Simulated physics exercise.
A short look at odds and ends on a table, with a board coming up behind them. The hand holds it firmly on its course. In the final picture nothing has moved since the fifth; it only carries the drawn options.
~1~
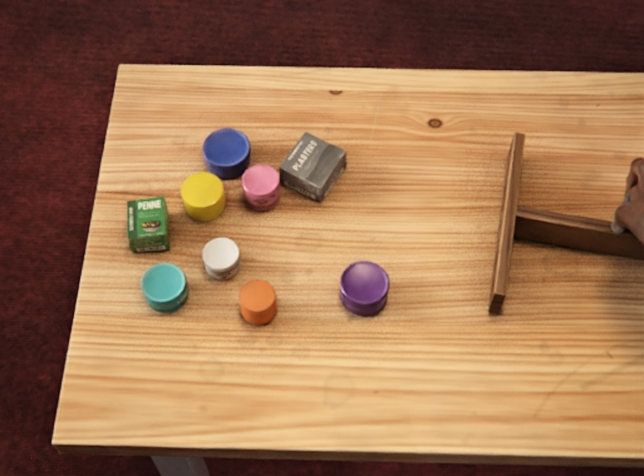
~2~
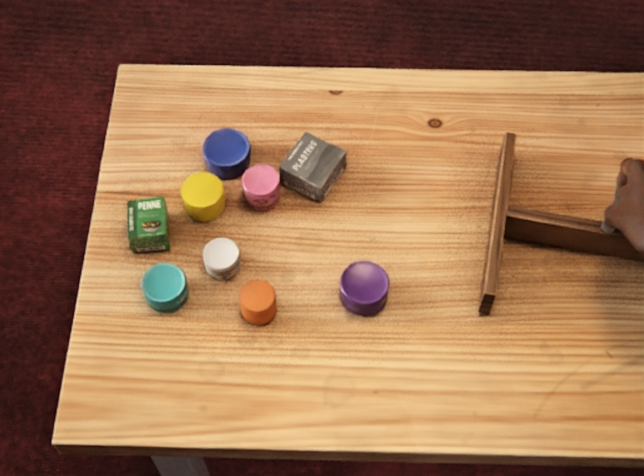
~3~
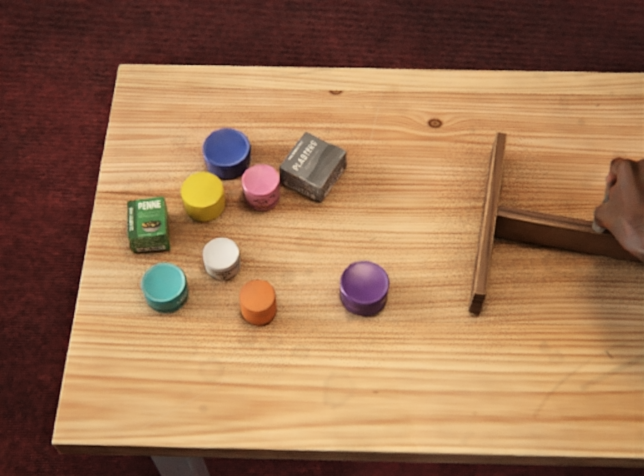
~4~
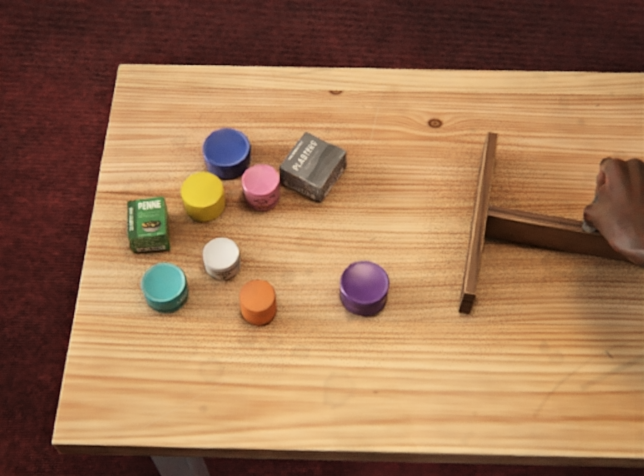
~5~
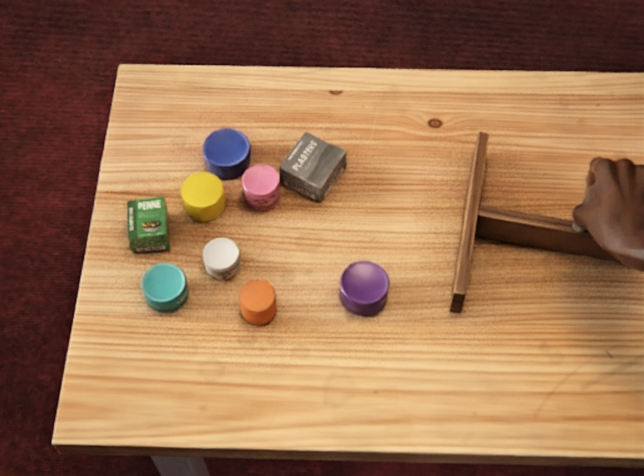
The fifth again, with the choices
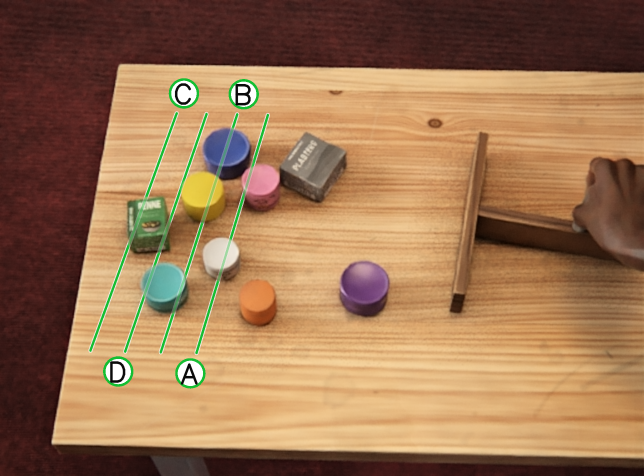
A hand at the right edge grips the handle of a brown T-shaped wooden board on a pale wooden table above a dark red carpet, seen from overhead. To the left sit blue, yellow, pink, white, turquoise and orange tubs, a green packet and a dark grey box, with a purple tub nearer the board. The hand slides the board slowly leftward, while the other objects and the camera stay still.
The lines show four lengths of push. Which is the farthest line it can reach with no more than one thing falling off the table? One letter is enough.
As far as mark D.
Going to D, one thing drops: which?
The green packet.
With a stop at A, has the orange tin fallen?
No.
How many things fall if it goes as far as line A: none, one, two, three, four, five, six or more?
By then, none.
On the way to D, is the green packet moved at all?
Yes.
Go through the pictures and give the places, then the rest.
Pink jar (262, 188); orange tin (258, 302); purple tub (364, 289), in the first picture.
Board (502, 209); yellow pot (203, 197), in the second picture.
Board (491, 209); green packet (148, 225), in the third picture.
Board (482, 209); turquoise tub (165, 288), in the fourth picture.
Board (473, 208); pink jar (262, 188); orange tin (258, 302); purple tub (364, 289), in the fifth picture.
On the marked copy, A at (235, 225); B at (202, 224); C at (137, 223); D at (169, 224).
Taking D. A third of the way, board (363, 206); purple tub (318, 282); green packet (148, 225).
Two thirds of the way, board (253, 204); green packet (143, 222); white tub (177, 247).
When it is over, board (168, 203); green packet over the edge; blue jar (122, 137); one fallen.
As for the rest, A is within the limit but short; B is within the limit but short; C drops three.
